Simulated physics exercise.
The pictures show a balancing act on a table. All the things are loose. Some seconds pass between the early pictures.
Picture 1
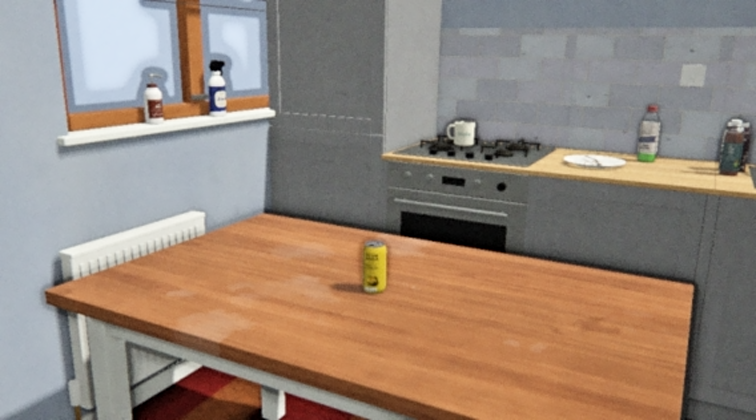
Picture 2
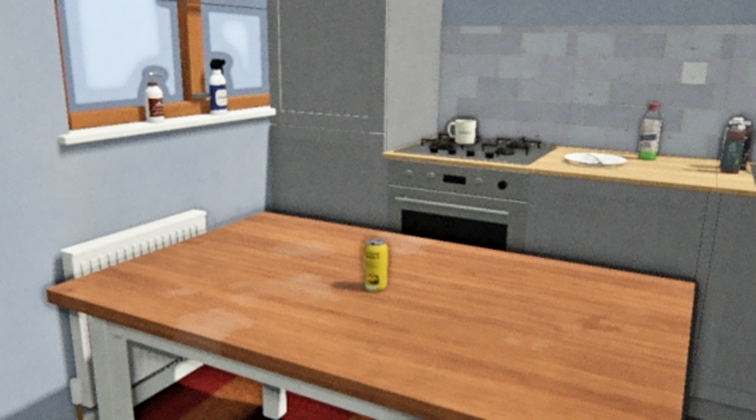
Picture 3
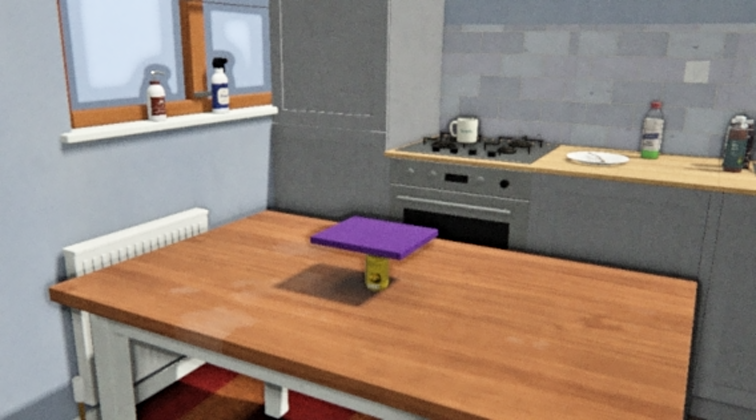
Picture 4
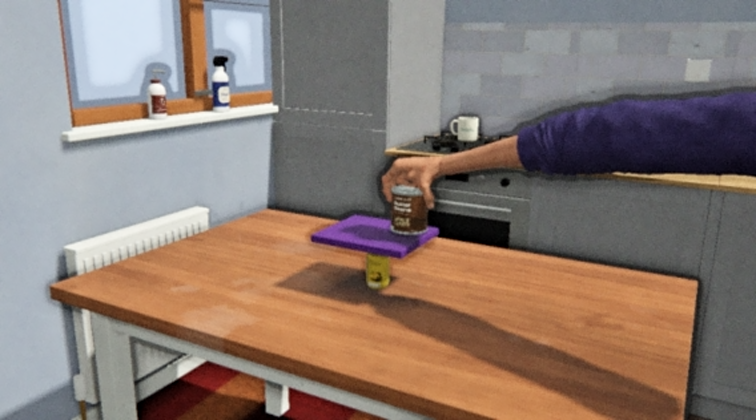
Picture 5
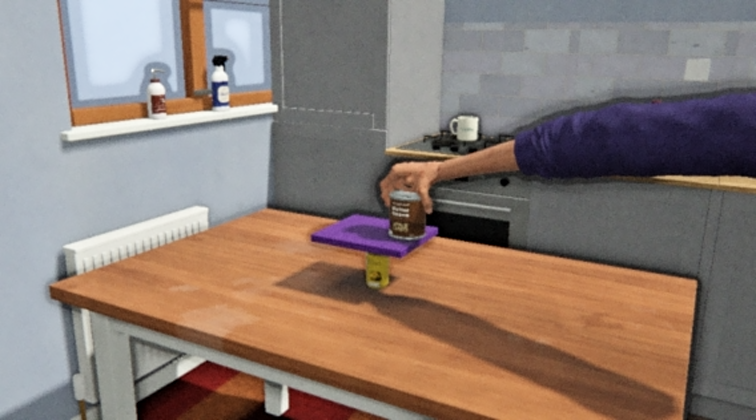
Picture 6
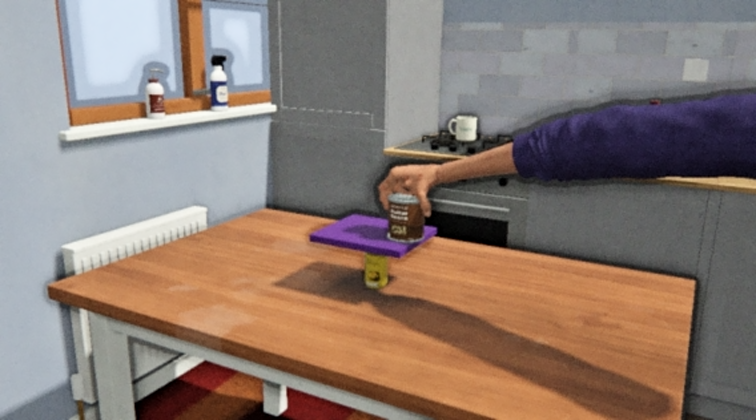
A hand lowers a brown tin onto the right side of a purple slab atop a yellow can.
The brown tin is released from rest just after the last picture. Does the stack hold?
In the end the stack gives way.
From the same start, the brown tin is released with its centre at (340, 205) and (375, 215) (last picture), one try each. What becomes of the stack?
In the first case it loses its balance; in the second case it stays up.
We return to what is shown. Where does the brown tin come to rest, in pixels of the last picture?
Near (455, 289).
Then, 0.50 s past the last view, brown tin now fallen; purple lid rocked 67° from its first pose.
Then, 0.60 s past the last view, purple lid rocked 73° from its first pose.
Then, 1.00 s past the last view, purple lid now fallen; yellow can on its side.
Finally, fallen, brown tin, yellow can and purple lid. Final places as the last picture's camera would see them, brown tin near (455, 289). The stack loses its balance.
